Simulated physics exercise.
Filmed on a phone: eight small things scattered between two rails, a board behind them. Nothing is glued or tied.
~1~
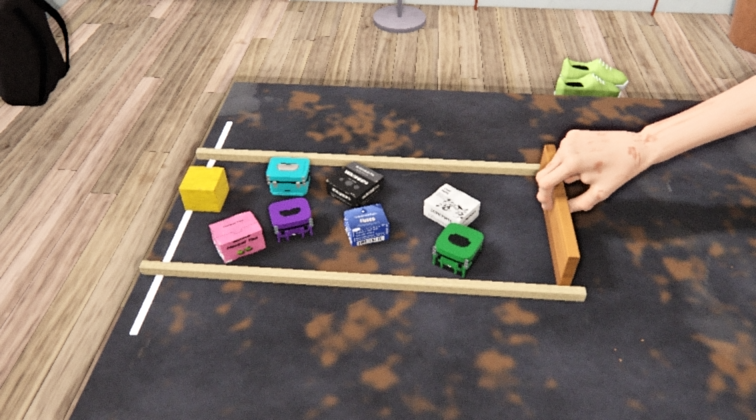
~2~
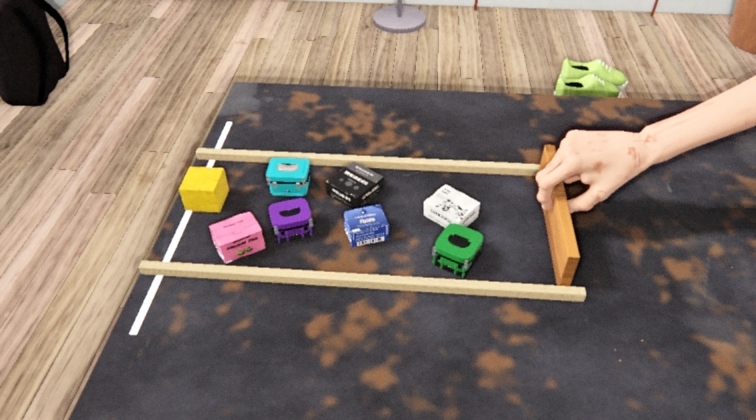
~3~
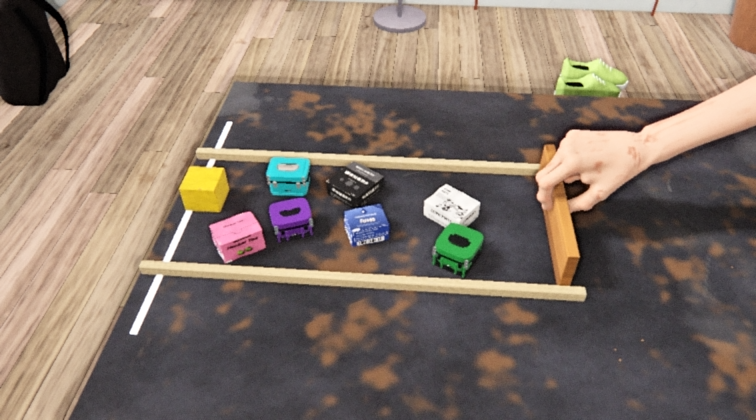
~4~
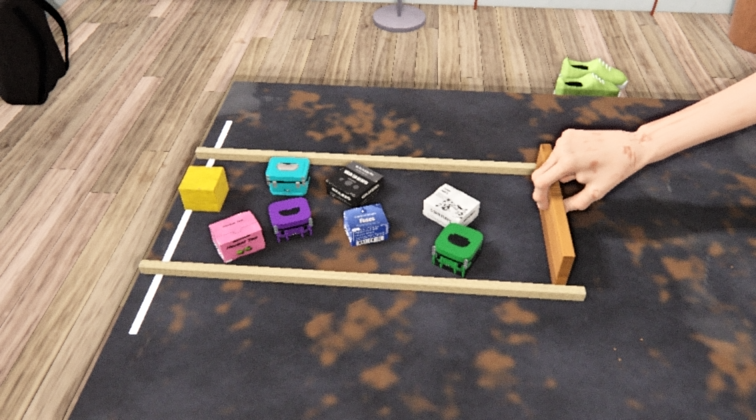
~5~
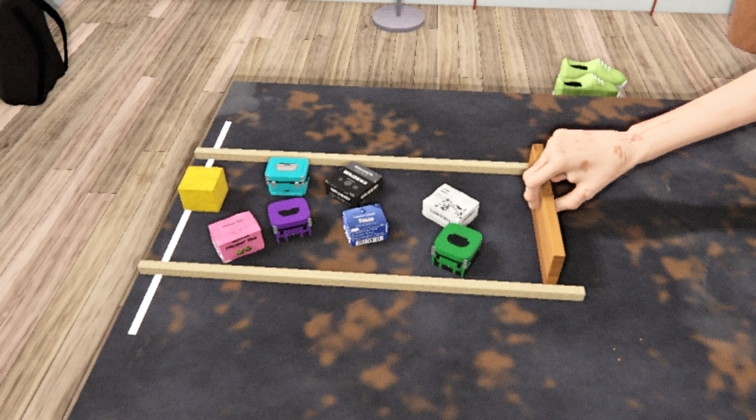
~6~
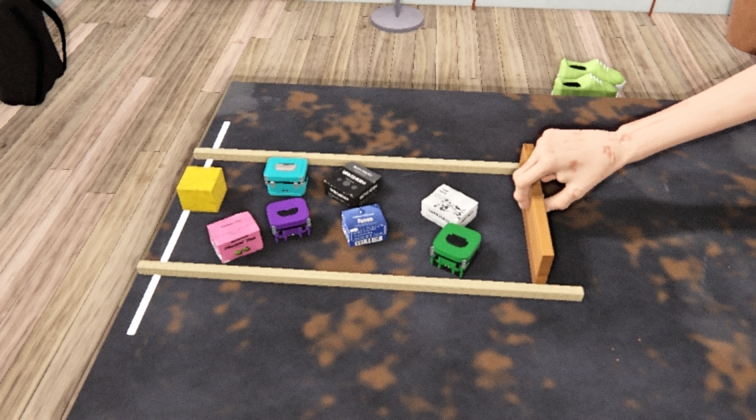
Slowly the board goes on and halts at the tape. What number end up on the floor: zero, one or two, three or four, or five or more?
Here the number that fall off is five or more.
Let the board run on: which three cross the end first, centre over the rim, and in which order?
In order: The yellow block, the pink box, the turquoise case.
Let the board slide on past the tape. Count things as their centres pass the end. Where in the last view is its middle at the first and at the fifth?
Its middle is around (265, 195) and later (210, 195).
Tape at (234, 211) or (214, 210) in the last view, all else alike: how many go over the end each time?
Try by try, 2 and 4.
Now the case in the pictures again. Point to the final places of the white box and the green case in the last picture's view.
The white box at (174, 191), the green case at (147, 244).
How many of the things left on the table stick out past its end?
The number is 2.
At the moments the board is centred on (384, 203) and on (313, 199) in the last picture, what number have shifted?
By then 4, and 7.
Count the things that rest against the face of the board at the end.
2 of them.
Early on, none off yet; yellow block at rest near (202, 189); pink box at rest near (235, 237); turquoise case at rest near (287, 177).
A while later, none off yet; yellow block at rest near (202, 189); pink box moving near (229, 238); turquoise case travelled a little near (270, 175).
Further along, none off yet; yellow block leaning well over near (147, 211); pink box travelled well along near (150, 238); turquoise case travelled well along near (189, 169).
Finally, the number that fall off is five or more; lost, blue box, black box, purple case, turquoise case, pink box and yellow block.
